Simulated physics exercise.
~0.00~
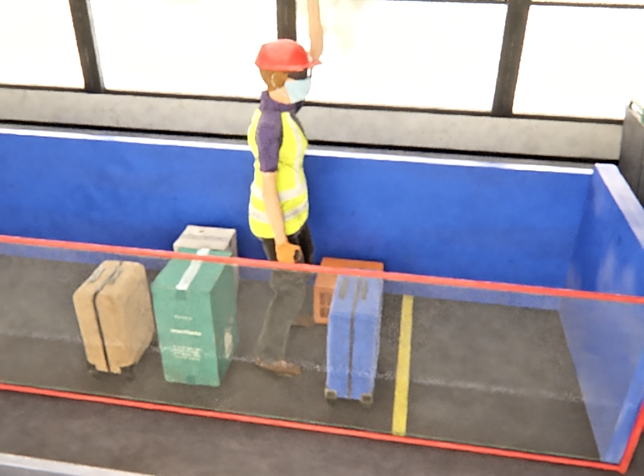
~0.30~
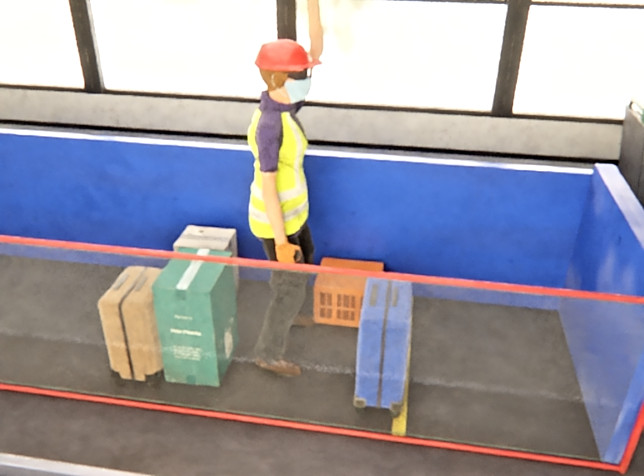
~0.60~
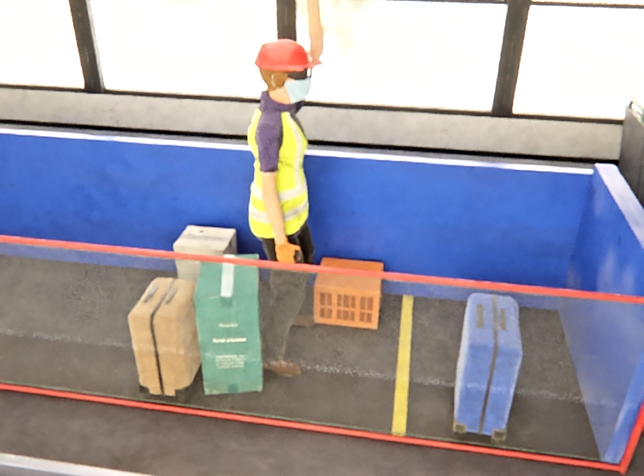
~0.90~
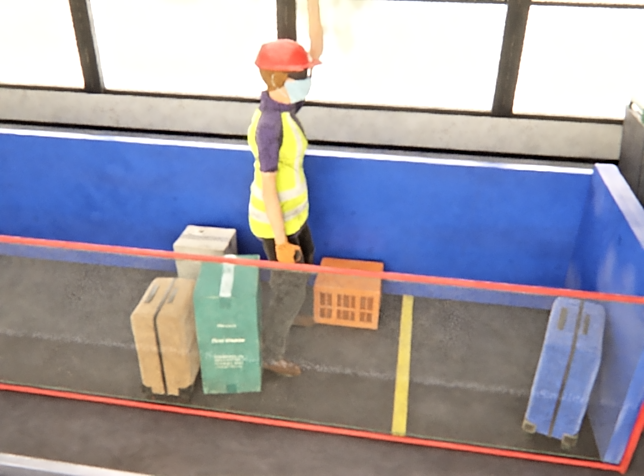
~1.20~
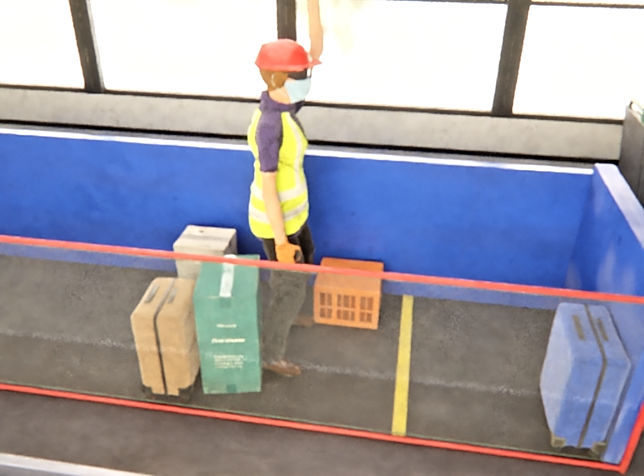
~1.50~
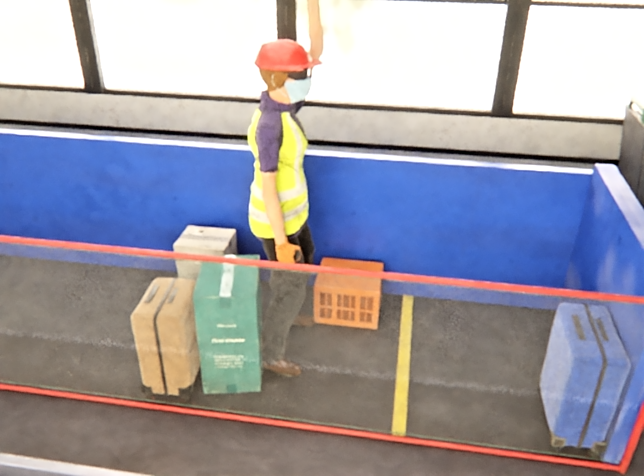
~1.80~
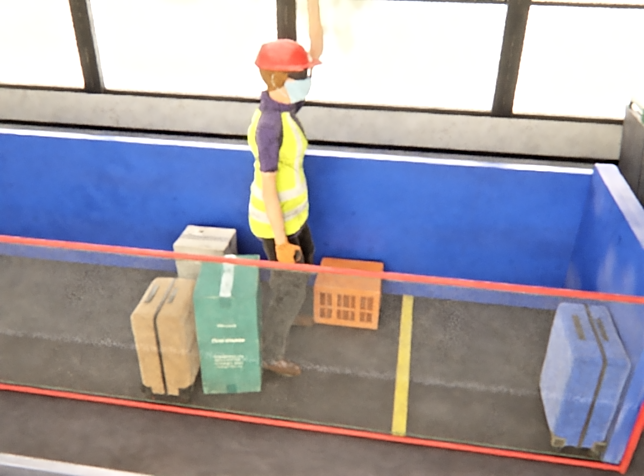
Masked worker in red helmet standing still as blue suitcase rolls right past yellow line, brown case and teal bag stopping short.
